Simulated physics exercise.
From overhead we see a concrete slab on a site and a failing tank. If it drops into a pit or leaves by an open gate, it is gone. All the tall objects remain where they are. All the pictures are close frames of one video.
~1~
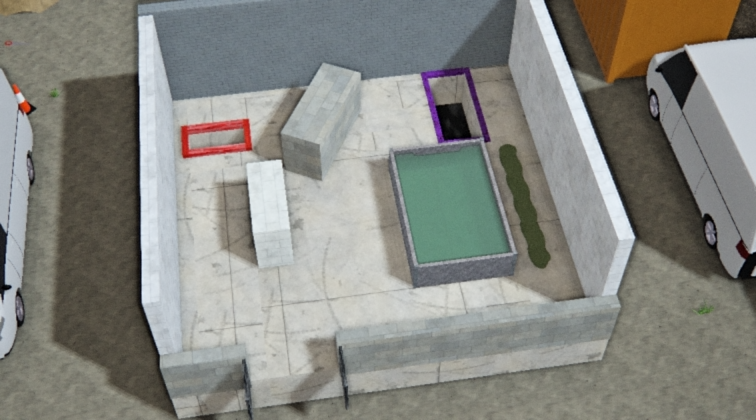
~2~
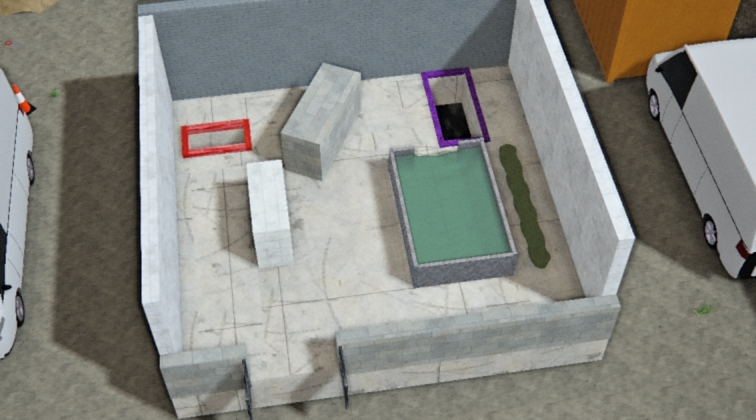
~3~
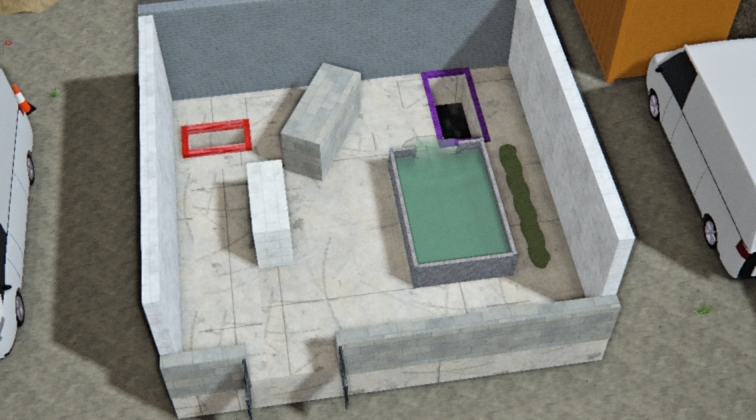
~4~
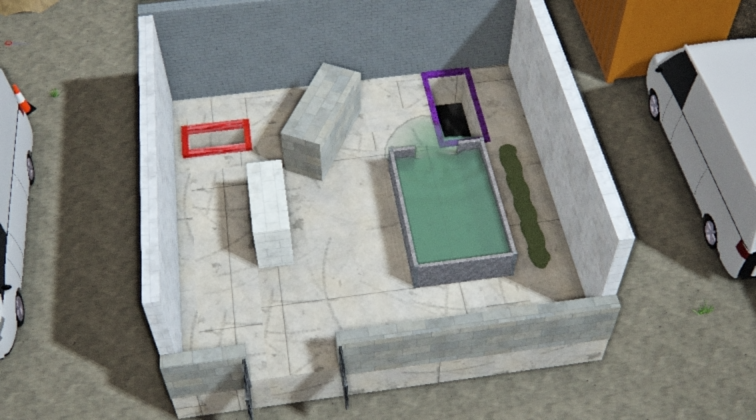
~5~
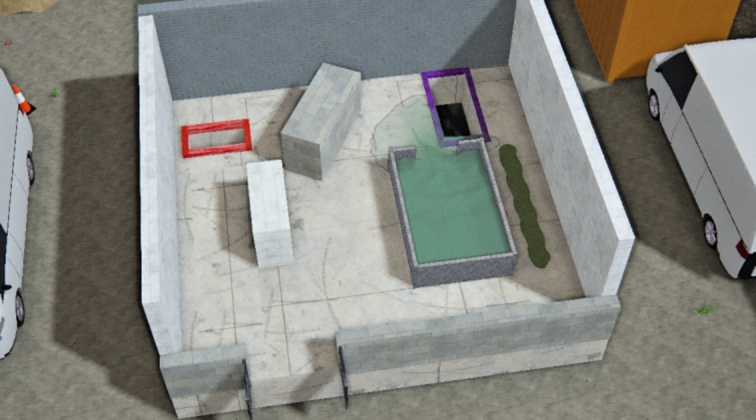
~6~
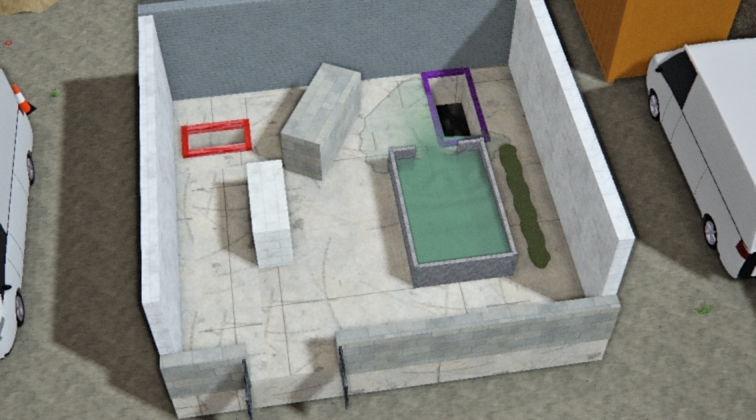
Green water pouring from a gap in the far side of a walled tank and spreading thinly across a pale concrete slab.
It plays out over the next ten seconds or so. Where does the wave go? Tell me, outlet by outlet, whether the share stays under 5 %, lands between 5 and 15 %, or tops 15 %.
One by one: The gate is going to swallow a share short of five per cent. The red pit is going to swallow a share short of five per cent. The purple pit is going to swallow a share past fifteen per cent.
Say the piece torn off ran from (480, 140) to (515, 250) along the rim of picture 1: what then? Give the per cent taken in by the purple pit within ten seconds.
The purple pit gets 20 per cent.
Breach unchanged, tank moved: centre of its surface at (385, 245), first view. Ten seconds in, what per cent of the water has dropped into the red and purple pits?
After ten seconds: Red pit around 0 percent, purple pit around 35 percent.
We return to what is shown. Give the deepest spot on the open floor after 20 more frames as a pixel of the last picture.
Somewhere near (420, 79), I think.
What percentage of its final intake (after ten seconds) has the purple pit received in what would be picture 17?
The figure is near 30 per cent.
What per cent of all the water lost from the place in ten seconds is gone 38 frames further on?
Roughly 75 per cent.
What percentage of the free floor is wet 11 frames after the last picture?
The answer is around 15 per cent.
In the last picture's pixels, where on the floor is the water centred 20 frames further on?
Close to (416, 184).
A moment on, water covers 10 % of the floor; the gate 0 %, the red pit 0 %, the purple pit 4 %.
Next, water covers 15 % of the floor; the gate 0 %, the red pit 0 %, the purple pit 9 %.
Then, water covers 25 % of the floor; the gate 0 %, the red pit 0 %, the purple pit 15 %.
Later, water covers 45 % of the floor; the gate 0 %, the red pit 0 %, the purple pit 24 %.
In the end, water covers 80 % of the floor; the gate 0 %, the red pit 0 %, the purple pit 30 %.
